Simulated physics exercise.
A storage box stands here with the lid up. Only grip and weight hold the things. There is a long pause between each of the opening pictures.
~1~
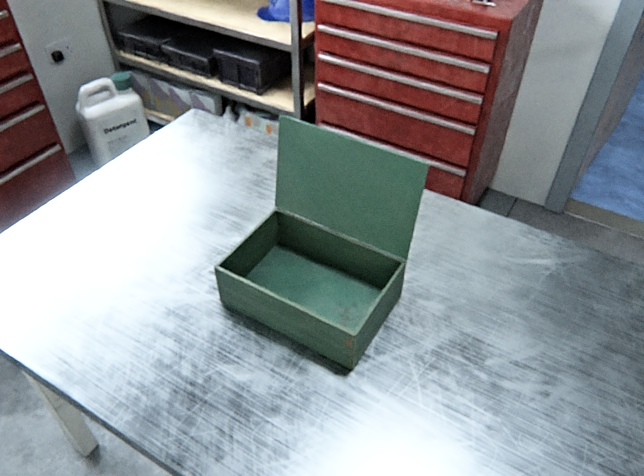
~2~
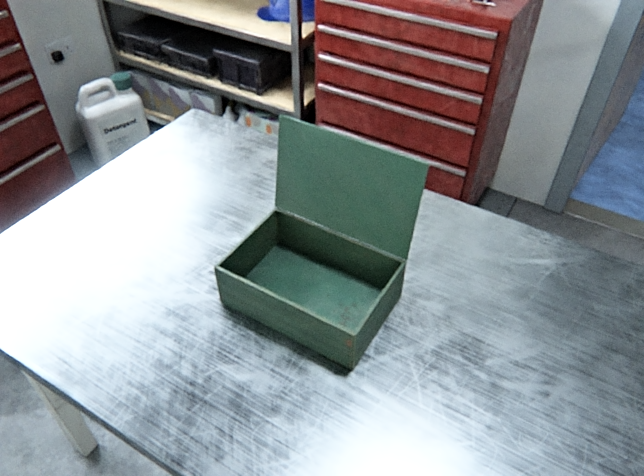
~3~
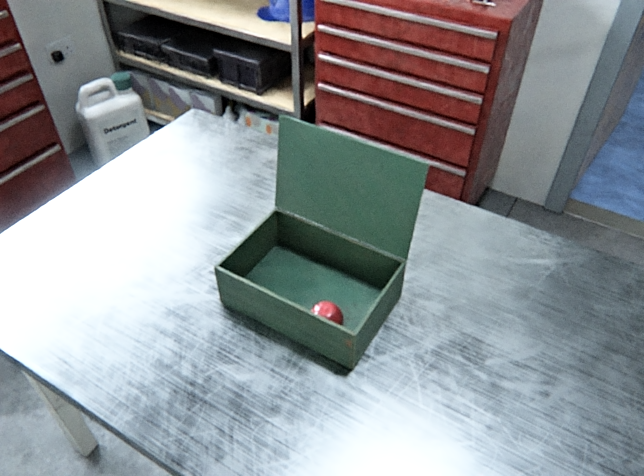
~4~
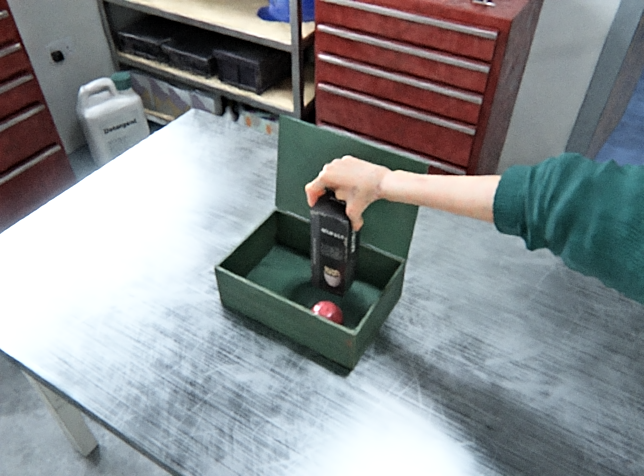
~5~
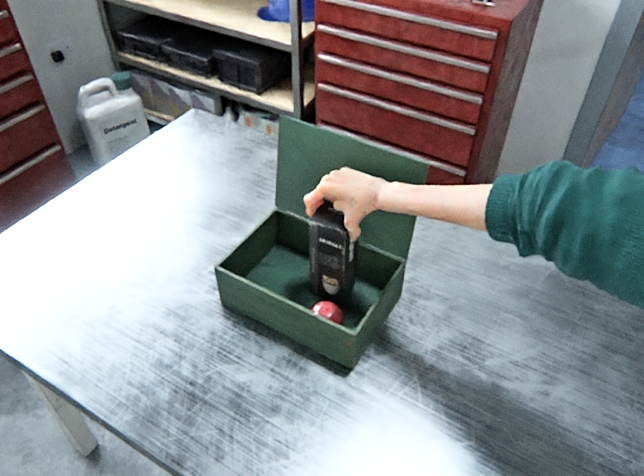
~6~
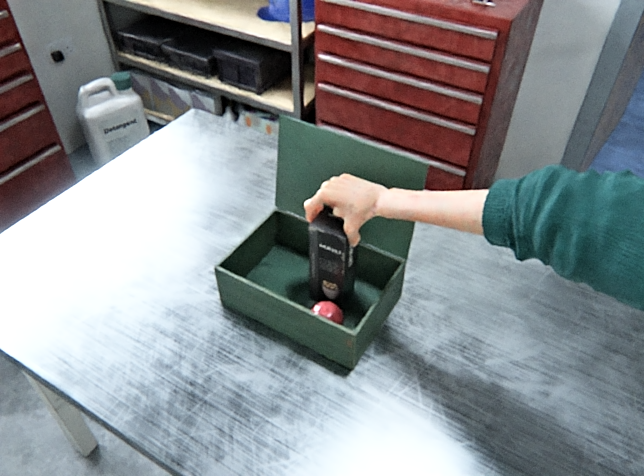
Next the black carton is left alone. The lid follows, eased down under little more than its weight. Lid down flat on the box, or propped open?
Propped open.
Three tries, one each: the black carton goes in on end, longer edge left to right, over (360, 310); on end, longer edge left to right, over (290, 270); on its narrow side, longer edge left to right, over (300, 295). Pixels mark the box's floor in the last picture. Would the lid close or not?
Try one: The lid remains open; try two: It remains open; try three: It comes all the way down.
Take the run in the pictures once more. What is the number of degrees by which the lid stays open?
The answer is about 70 degrees.
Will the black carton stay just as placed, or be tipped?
In the end, it keeps its orientation.
Then, 1.00 s later than the last frame, lid starting down.
Then, 1.40 s later than the last frame, lid 72° above the rim.
Then, 3.00 s later than the last frame, lid 71° above the rim.
Then, 4.60 s later than the last frame, black carton resting near (334, 259).
When it is over, lid 71° above the rim; both as before. End places, in pixels of the last picture, black carton near (335, 259).
